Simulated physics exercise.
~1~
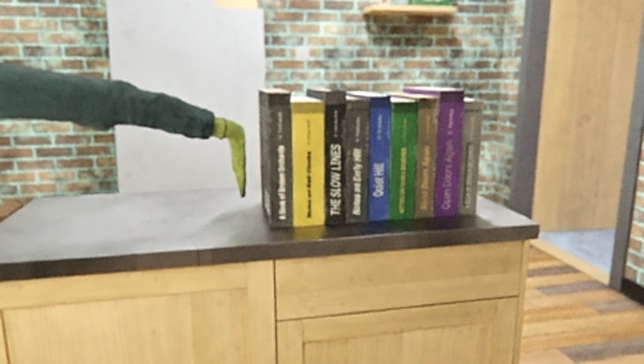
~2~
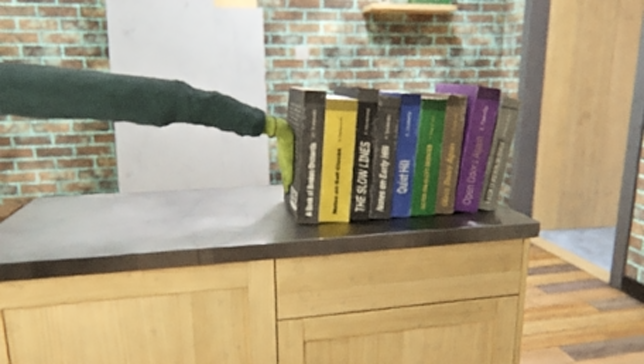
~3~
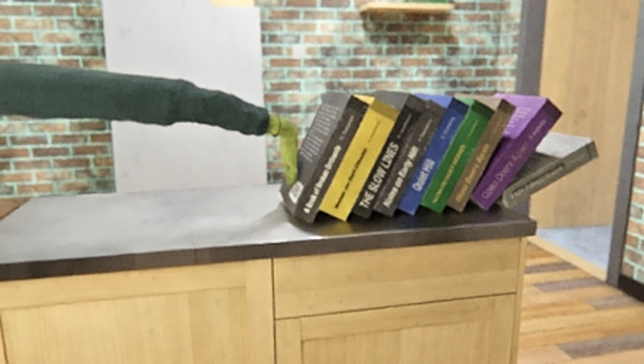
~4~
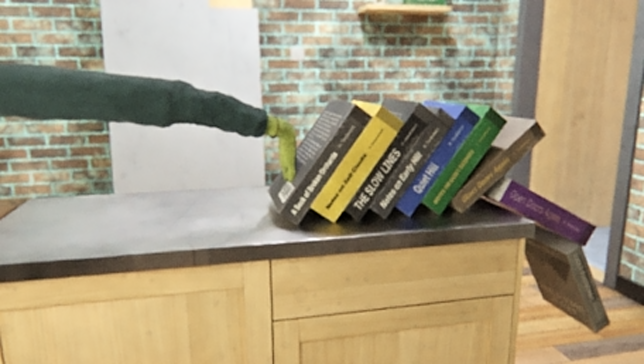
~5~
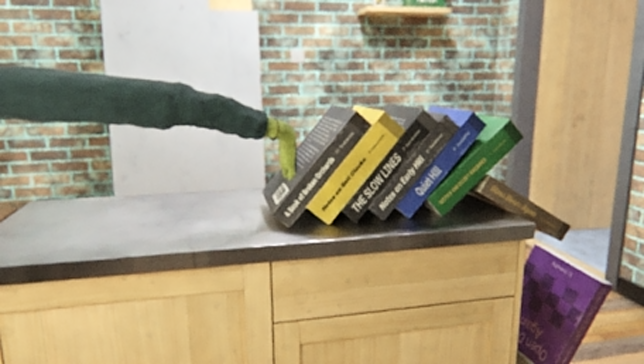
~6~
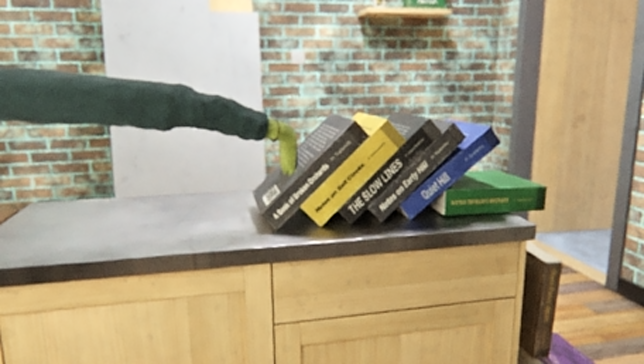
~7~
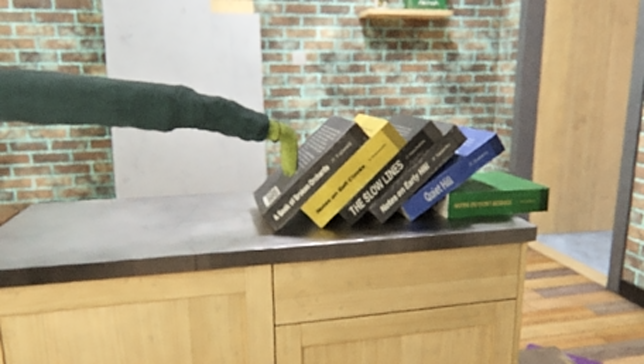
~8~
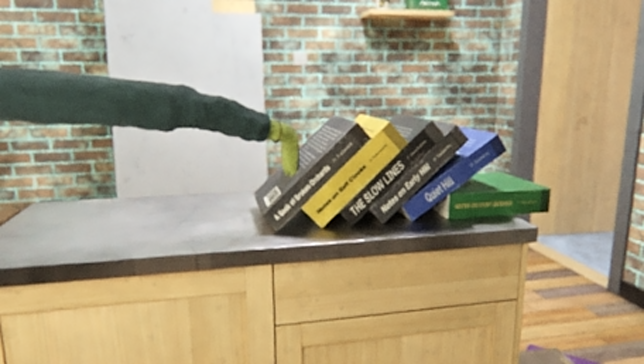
On a wooden worktop, a hand shoving a row of upright books rightward, toppling three off the end, green lying flat.
